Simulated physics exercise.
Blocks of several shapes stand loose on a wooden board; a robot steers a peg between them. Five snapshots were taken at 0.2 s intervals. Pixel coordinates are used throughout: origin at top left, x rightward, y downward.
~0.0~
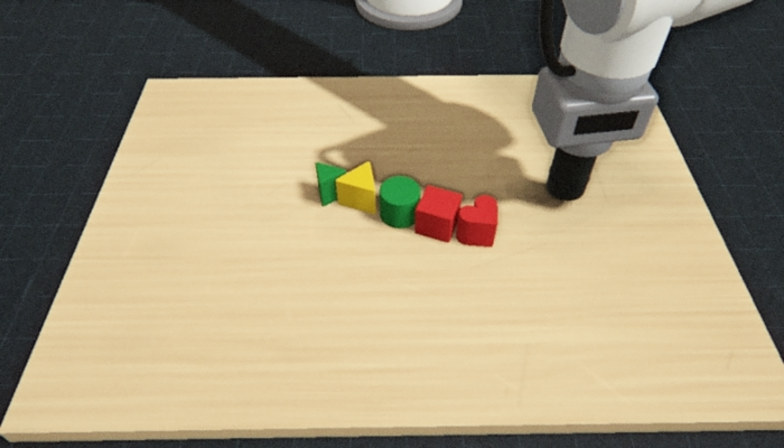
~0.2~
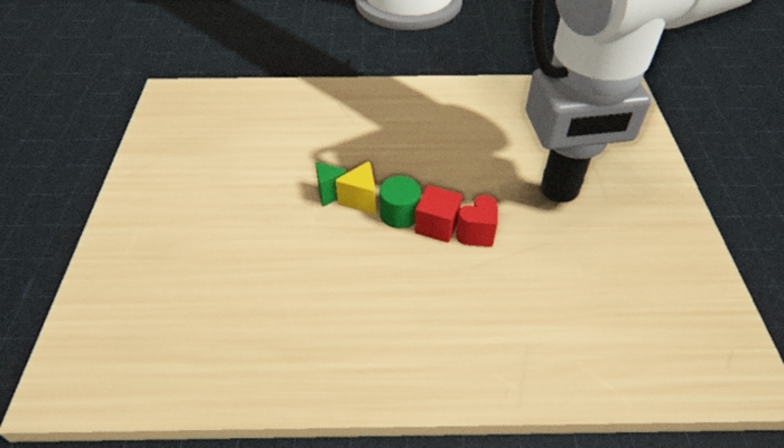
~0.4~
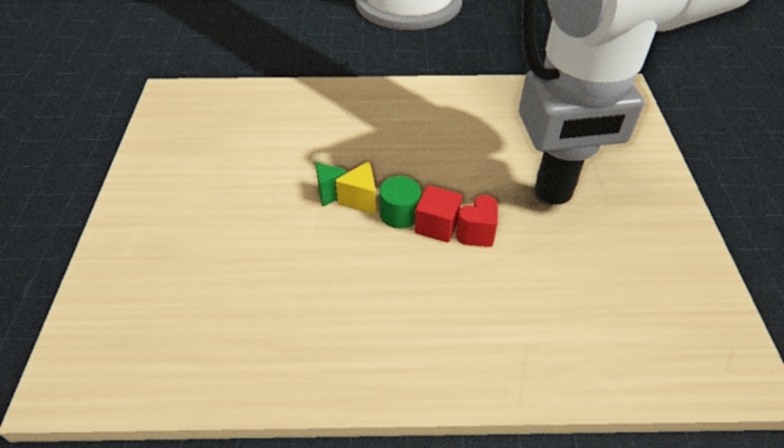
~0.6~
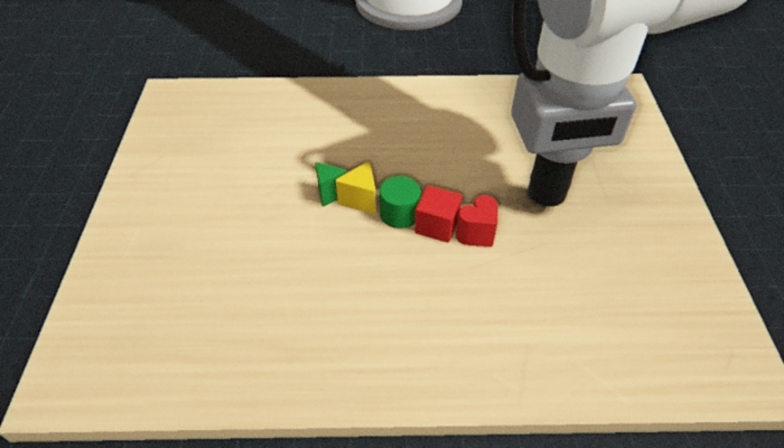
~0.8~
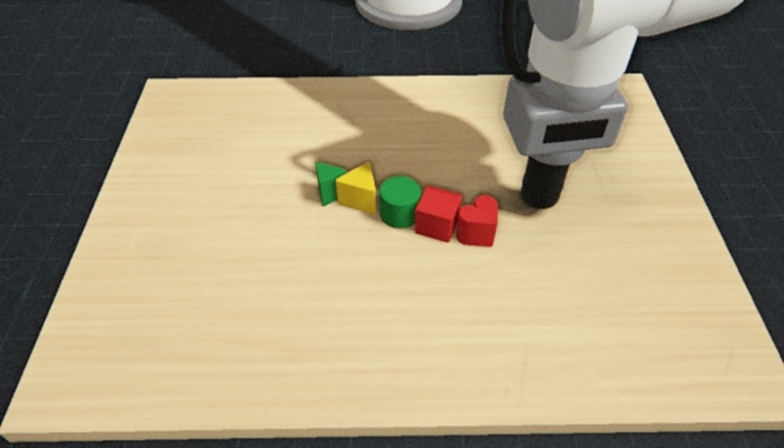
The clip shows five red, green and yellow blocks in a touching row on a wooden board while a robot arm moves its black peg slightly left, toward the red heart-shaped block; the blocks stay still.
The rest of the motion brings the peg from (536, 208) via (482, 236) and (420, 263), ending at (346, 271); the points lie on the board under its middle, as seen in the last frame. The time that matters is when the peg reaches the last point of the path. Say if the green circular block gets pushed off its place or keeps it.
Answer: Moved.
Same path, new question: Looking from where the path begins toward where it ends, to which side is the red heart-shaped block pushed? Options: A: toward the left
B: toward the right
A.
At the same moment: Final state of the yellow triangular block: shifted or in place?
By the end it is where it was.
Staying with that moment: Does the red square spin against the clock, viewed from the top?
It seems not.
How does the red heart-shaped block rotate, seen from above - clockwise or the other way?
Answer: Anticlockwise.
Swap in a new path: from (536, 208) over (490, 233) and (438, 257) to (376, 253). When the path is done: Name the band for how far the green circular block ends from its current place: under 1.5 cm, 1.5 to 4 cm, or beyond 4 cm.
I'd go with 1.5 to 4 cm for this block.
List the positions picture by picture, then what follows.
Peg's lower end (565, 188); yellow triangular block (360, 177); green circular block (400, 190); red square (439, 201); red heart-shaped block (481, 210), in the first picture.
Peg (559, 190); blocks still, in the second picture.
Peg (553, 192); blocks still, in the third picture.
Peg (547, 194); blocks still, in the fourth picture.
Peg (539, 196); yellow triangular block (360, 177); green circular block (400, 190); red square (439, 201); red heart-shaped block (481, 210), in the fifth picture.
On the path given first. One third of the way, peg (484, 225); red square (435, 203), turned 20° clockwise; red heart-shaped block (455, 230), turned 20° anticlockwise.
Two thirds of the way, peg (420, 252); green circular block (391, 184); red square (419, 207), turned 50° clockwise; red heart-shaped block (402, 268), turned 75° anticlockwise.
At the end, peg (345, 260); yellow triangular block still; green circular block (391, 183); red square (419, 207), turned 50° clockwise; red heart-shaped block (386, 278), turned 100° anticlockwise.
